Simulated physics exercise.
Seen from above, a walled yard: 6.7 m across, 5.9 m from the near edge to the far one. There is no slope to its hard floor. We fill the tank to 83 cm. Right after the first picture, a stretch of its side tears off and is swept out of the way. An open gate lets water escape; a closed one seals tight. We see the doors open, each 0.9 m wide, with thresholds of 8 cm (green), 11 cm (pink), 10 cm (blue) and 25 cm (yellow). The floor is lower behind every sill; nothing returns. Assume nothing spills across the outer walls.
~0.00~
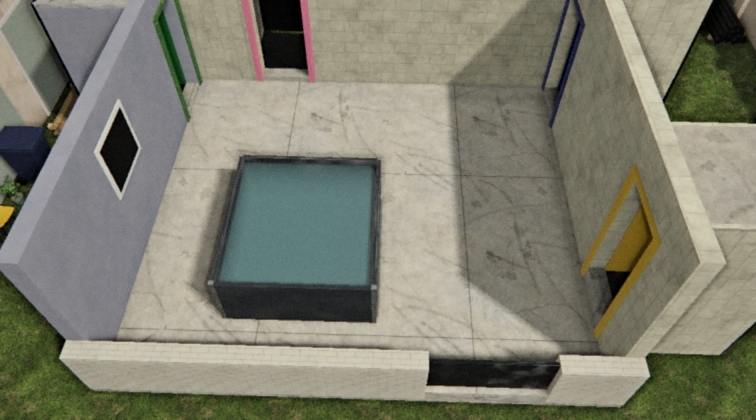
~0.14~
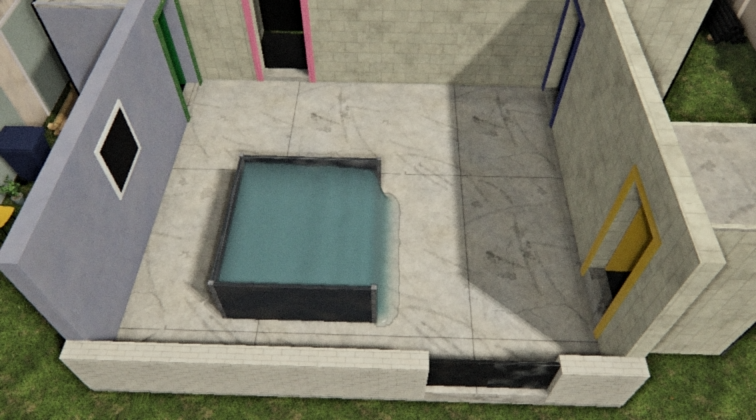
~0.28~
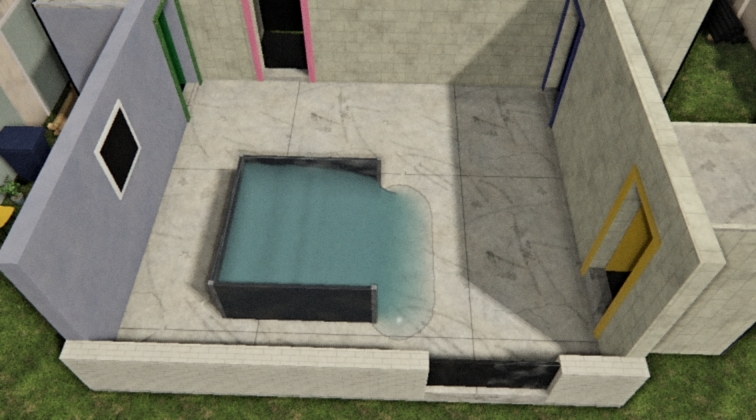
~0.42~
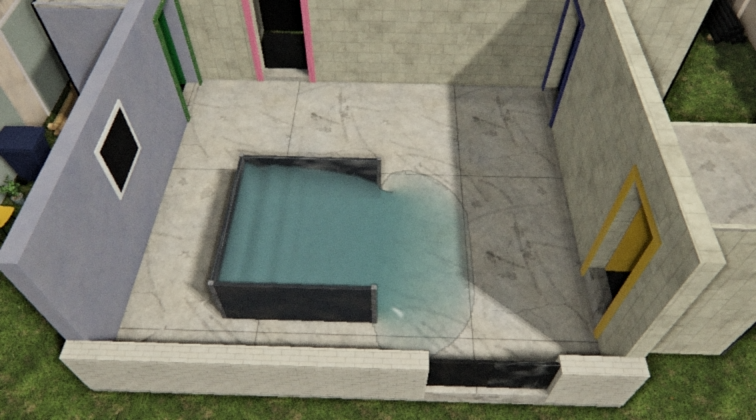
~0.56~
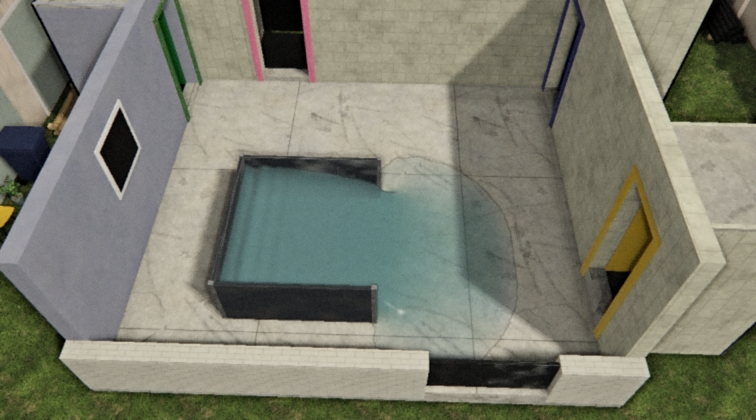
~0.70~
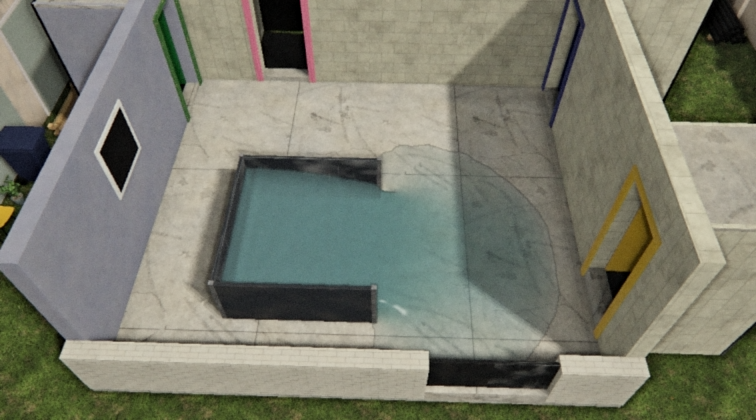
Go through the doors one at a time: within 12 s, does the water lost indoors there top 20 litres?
At the green door the inflow will break the limit; at the pink door the inflow will remain within the limit; at the blue door the inflow will break the limit; at the yellow door the inflow will break the limit.
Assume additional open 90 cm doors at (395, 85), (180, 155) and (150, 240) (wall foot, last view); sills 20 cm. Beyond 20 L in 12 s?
In sequence the answers are less than that, less than that and less than that.
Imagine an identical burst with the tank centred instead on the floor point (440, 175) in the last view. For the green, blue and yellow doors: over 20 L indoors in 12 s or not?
Measured against that limit, green comes out beyond it, blue beyond it and yellow short of it.
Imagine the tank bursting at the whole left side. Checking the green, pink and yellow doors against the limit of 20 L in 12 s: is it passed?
Result: Green limit passed, pink limit passed, yellow limit not passed.
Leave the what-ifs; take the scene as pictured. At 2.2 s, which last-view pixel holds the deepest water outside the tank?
Near (589, 354).
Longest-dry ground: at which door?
Result: Green door.
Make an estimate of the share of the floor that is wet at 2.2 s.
Covered: Roughly 45 %.
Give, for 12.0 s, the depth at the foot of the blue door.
Looks like about 6.0 cm at that spot.
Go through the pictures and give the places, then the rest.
Still water, 83 cm deep, in the tank at (303, 220), in the first picture.
Water pours out at (375, 242) and has run 1.2 m, to (383, 195); typically 7 cm deep outside, 83 cm at the tank's back, in the second picture.
Water pours out at (375, 245) and has run 1.4 m, to (408, 190); typically 14 cm deep outside, 83 cm at the tank's back, in the third picture.
Water pours out at (375, 246) and has run 1.7 m, to (433, 183); typically 12 cm deep outside, 78 cm at the tank's back, in the fourth picture.
The front is at (480, 192), 2.1 m from the gap at (375, 247); 6.4 m2 of floor is under water; 70 cm left at the back of the tank, in the fifth picture.
The front is at (540, 225), 2.7 m from the gap at (375, 247); 8.8 m2 of floor is under water; 70 cm left at the back of the tank, in the sixth picture.
After 1.4 s water covers 40 % of the floor and is deepest (47 cm) near (569, 254); green door not reached, pink door not reached, blue door not reached, yellow door 42 cm at the sill, 28 L in.
After 2.2 s water covers 45 % of the floor and is deepest (50 cm) near (589, 354); green door not reached, pink door not reached, blue door 16 cm at the sill, 0 L in, yellow door 46 cm at the sill, 103 L in.
After 3.5 s water covers 50 % of the floor and is deepest (32 cm) near (536, 91); green door not reached, pink door not reached, blue door 19 cm at the sill, 47 L in, yellow door 25 cm at the sill, 177 L in.
After 7.0 s water covers 95 % of the floor and is deepest (20 cm) near (211, 83); green door 19 cm at the sill, 61 L in, pink door 7 cm at the sill, 0 L in, blue door 15 cm at the sill, 186 L in, yellow door 8 cm at the sill, 180 L in.
After 12.0 s water covers 95 % of the floor and is deepest (16 cm) near (132, 294); green door 12 cm at the sill, 173 L in, pink door 13 cm at the sill, 2 L in, blue door 6 cm at the sill, 197 L in, yellow door 5 cm at the sill, 180 L in.
